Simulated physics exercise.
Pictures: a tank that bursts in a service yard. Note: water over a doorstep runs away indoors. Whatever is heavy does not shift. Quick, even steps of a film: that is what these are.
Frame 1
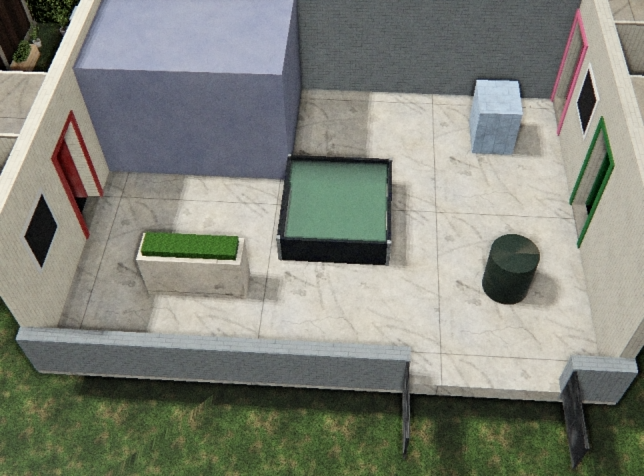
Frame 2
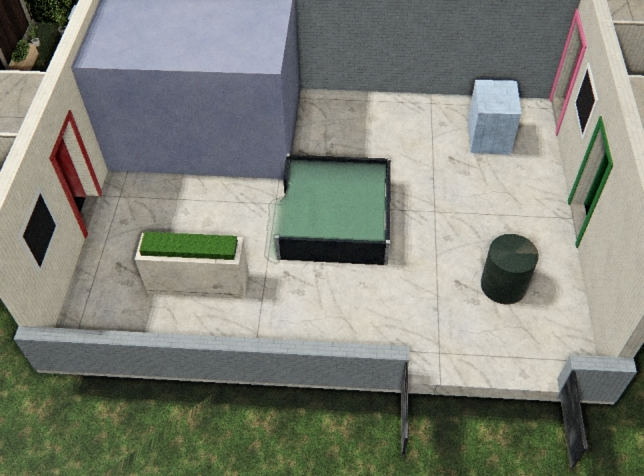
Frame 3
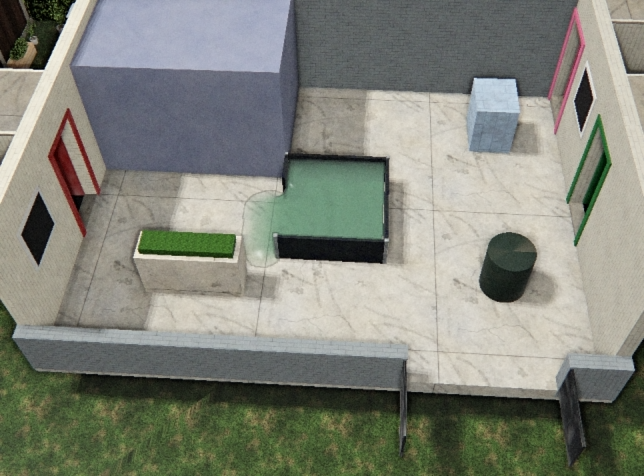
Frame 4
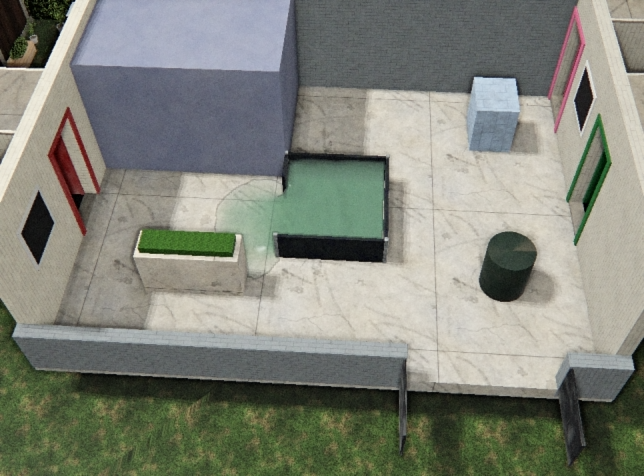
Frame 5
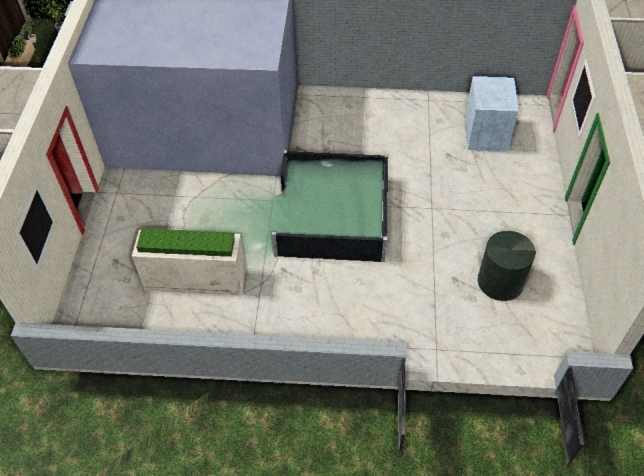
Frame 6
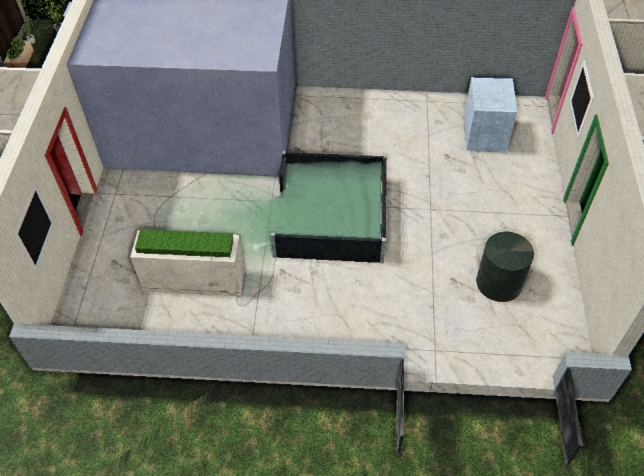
Greenish water pouring out through the left side of a square dark-walled tank and spreading leftward across a pale marble yard floor.
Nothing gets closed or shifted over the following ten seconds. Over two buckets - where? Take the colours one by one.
In the end the red door sees more than two pails; the pink door sees two pails or less; the green door sees two pails or less.
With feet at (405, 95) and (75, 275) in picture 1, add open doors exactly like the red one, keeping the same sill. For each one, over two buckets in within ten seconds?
In turn: Holds, lets more in.
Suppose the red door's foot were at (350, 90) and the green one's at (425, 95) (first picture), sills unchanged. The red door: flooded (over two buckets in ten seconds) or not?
Red door: It stays within it.
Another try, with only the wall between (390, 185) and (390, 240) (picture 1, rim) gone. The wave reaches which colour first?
That's the green-painted one.
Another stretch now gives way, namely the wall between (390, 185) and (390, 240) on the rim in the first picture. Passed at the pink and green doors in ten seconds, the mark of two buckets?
Pink door is under; green door goes over.
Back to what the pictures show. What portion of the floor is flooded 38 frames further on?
Around 40 percent of it.
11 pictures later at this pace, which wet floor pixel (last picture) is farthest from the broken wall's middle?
About at (45, 346).
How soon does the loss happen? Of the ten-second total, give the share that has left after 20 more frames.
Estimate: Some 55 %.
A moment on, water covers 20 % of the floor; the red door under two buckets in, the pink door not reached, the green door not reached.
Next, water covers 20 % of the floor; the red door over two buckets in, the pink door not reached, the green door not reached.
Then, water covers 25 % of the floor; the red door far over two buckets in, the pink door not reached, the green door not reached.
Later, water covers 40 % of the floor; the red door far over two buckets in, the pink door not reached, the green door not reached.
In the end, water covers 55 % of the floor; the red door far over two buckets in, the pink door not reached, the green door not reached.
